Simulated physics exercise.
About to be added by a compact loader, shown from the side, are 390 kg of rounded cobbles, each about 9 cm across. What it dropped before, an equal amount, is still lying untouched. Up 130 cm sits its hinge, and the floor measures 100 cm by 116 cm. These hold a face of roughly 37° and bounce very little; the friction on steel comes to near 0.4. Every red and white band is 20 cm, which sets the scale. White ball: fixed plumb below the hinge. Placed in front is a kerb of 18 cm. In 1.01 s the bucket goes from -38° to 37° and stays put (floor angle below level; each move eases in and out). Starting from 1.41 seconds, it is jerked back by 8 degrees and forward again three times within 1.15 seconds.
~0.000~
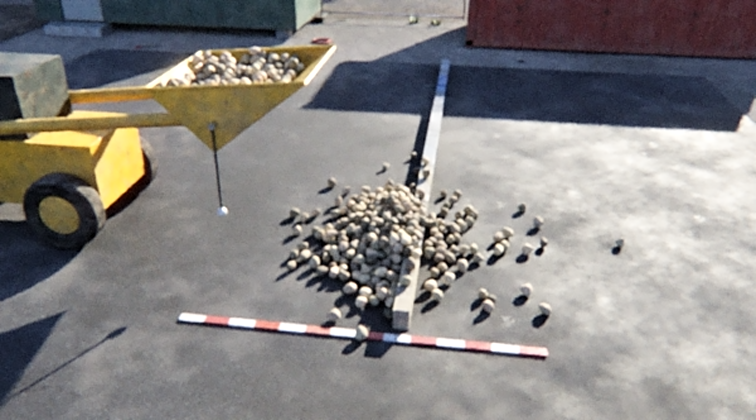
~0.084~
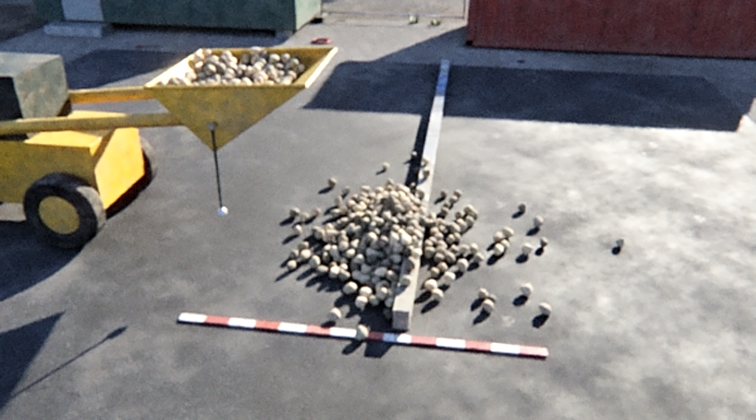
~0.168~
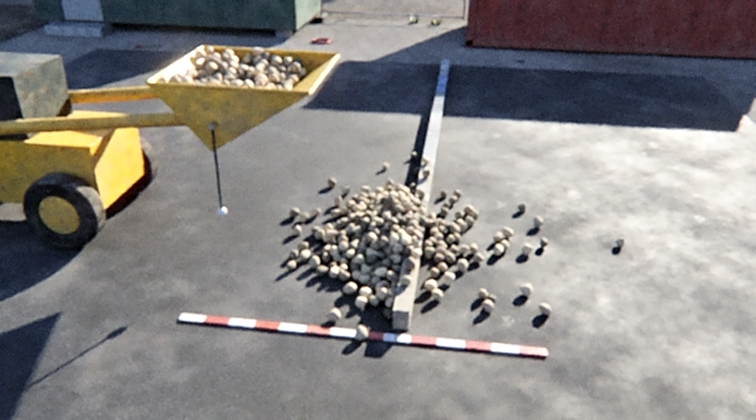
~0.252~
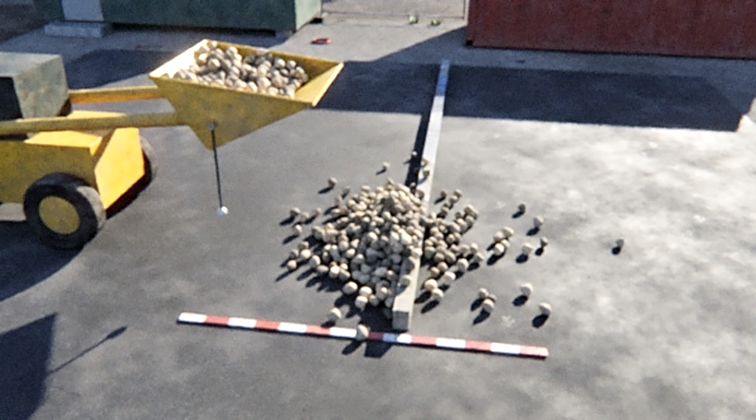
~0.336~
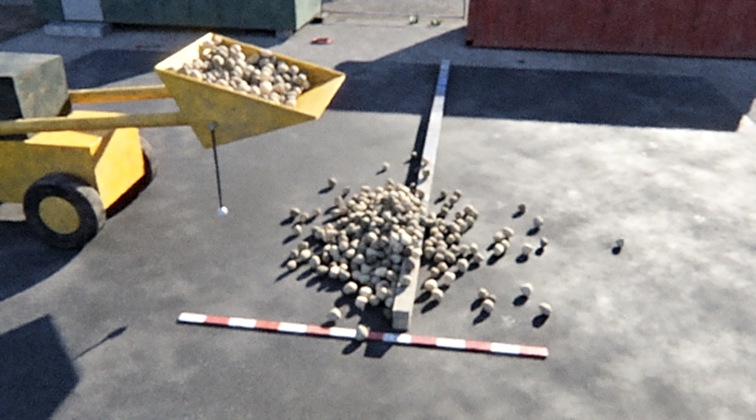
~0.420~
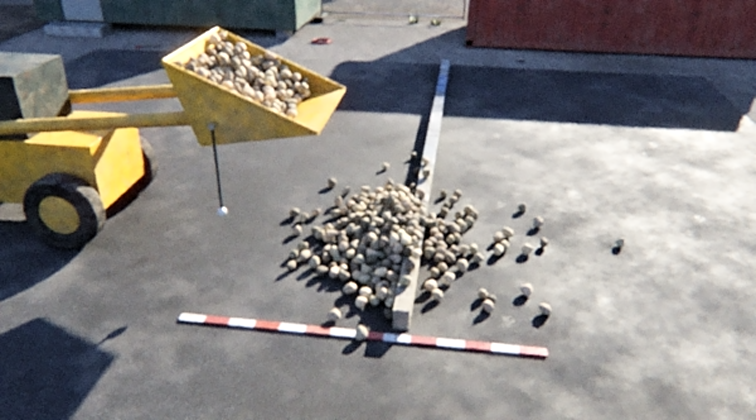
In a sunlit yard, a yellow loader tilts its stone-filled bucket forward beside a motionless heap.
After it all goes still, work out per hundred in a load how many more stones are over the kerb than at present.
Around 2 stones per hundred.
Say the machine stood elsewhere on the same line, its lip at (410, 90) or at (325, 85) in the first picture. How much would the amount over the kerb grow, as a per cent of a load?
Case one about 95 %, case two about 10 %.
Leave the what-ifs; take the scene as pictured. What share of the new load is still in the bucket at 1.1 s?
80 % still inside.
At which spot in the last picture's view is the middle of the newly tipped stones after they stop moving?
They end up centred around (353, 221).
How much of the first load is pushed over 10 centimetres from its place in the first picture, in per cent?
5 per cent.
After 0.8 s the floor is at 26°; in per cent of one load, 100 in the bucket, 86 on this side of the kerb, 14 over the kerb; the foremost stones are at (541, 247).
After 1.1 s the floor is at 37°; in per cent of one load, 81 in the bucket, 104 on this side of the kerb, 14 over the kerb; the foremost stones are at (541, 247).
After 3.0 s the floor is at 37°; in per cent of one load, 0 in the bucket, 183 on this side of the kerb, 17 over the kerb; the foremost stones are at (543, 249).
After 5.7 s the floor is at 37°; in per cent of one load, 0 in the bucket, 183 on this side of the kerb, 17 over the kerb; the foremost stones are at (543, 249). Net gain over the kerb, 2.
